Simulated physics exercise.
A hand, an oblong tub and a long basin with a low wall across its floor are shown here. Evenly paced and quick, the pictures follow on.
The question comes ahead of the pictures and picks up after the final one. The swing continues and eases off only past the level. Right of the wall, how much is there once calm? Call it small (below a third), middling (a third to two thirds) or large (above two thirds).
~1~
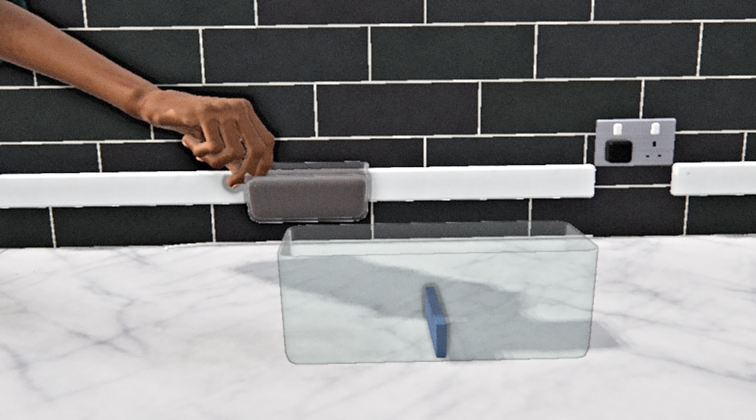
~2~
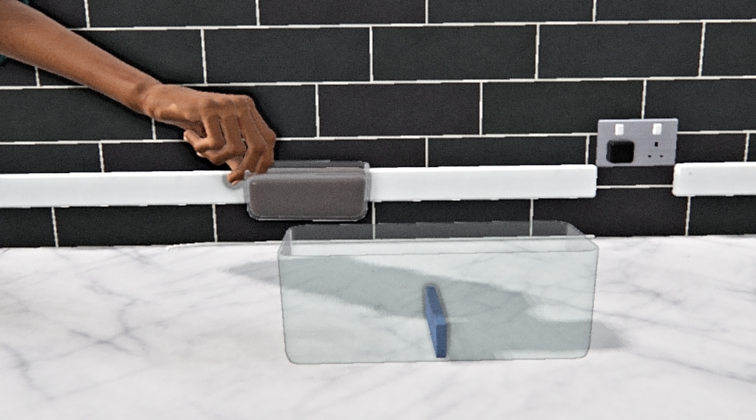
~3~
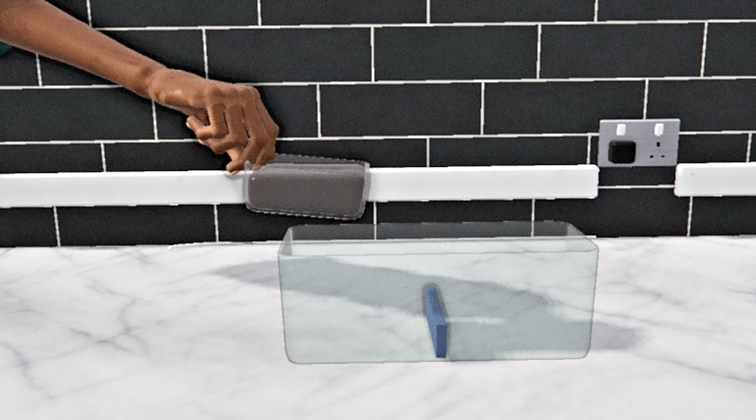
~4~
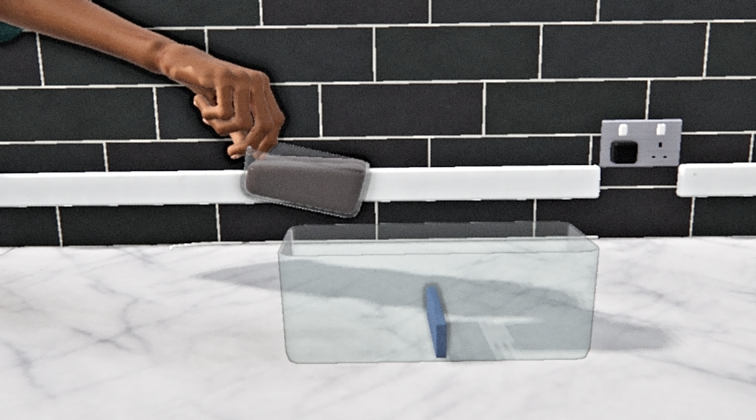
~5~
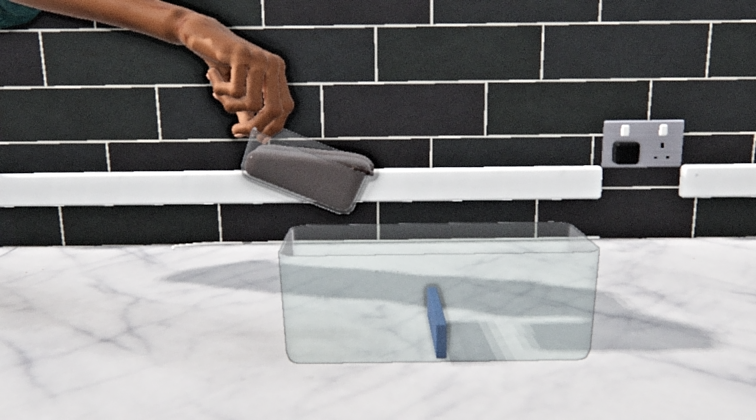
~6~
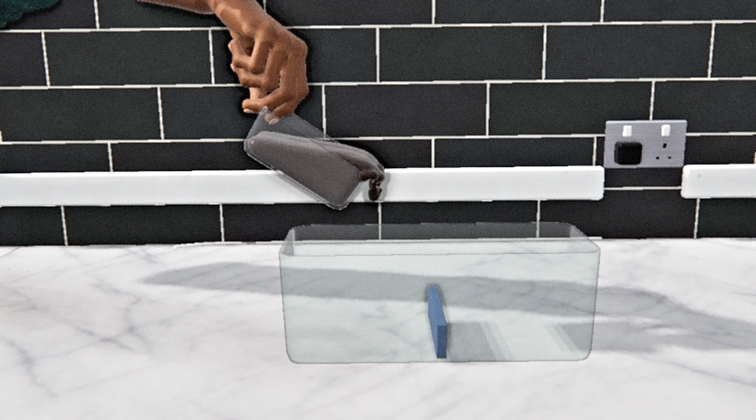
Large.
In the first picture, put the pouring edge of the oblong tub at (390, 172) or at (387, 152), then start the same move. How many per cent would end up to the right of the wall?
Estimate, in order: 85 and 85 per cent.
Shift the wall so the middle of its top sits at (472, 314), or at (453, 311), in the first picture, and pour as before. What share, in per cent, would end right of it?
Estimated: 30 % first, 60 % second.
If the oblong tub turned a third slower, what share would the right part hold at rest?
Close to 70 in a hundred.
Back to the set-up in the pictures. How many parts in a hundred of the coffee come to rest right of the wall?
Share approx. 75 per cent.
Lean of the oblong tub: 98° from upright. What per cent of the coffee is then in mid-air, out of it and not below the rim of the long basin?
It comes to around 35 per cent.
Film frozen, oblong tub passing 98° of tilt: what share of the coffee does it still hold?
10 %.
A moment on, the oblong tub is tipped on its side and 8 per cent is still to pour, 9 is left of the wall and 46 right of it.
Next, the oblong tub is tipped right over and 0 per cent is still to pour, 21 is left of the wall and 75 right of it.
Then the oblong tub is tipped right over and 0 per cent is still to pour, 25 is left of the wall and 74 right of it.
Later the oblong tub is tipped right over and 0 per cent is still to pour, 25 is left of the wall and 74 right of it.
Finally, 25 per cent lies left of the wall, 74 right of it and 2 outside.
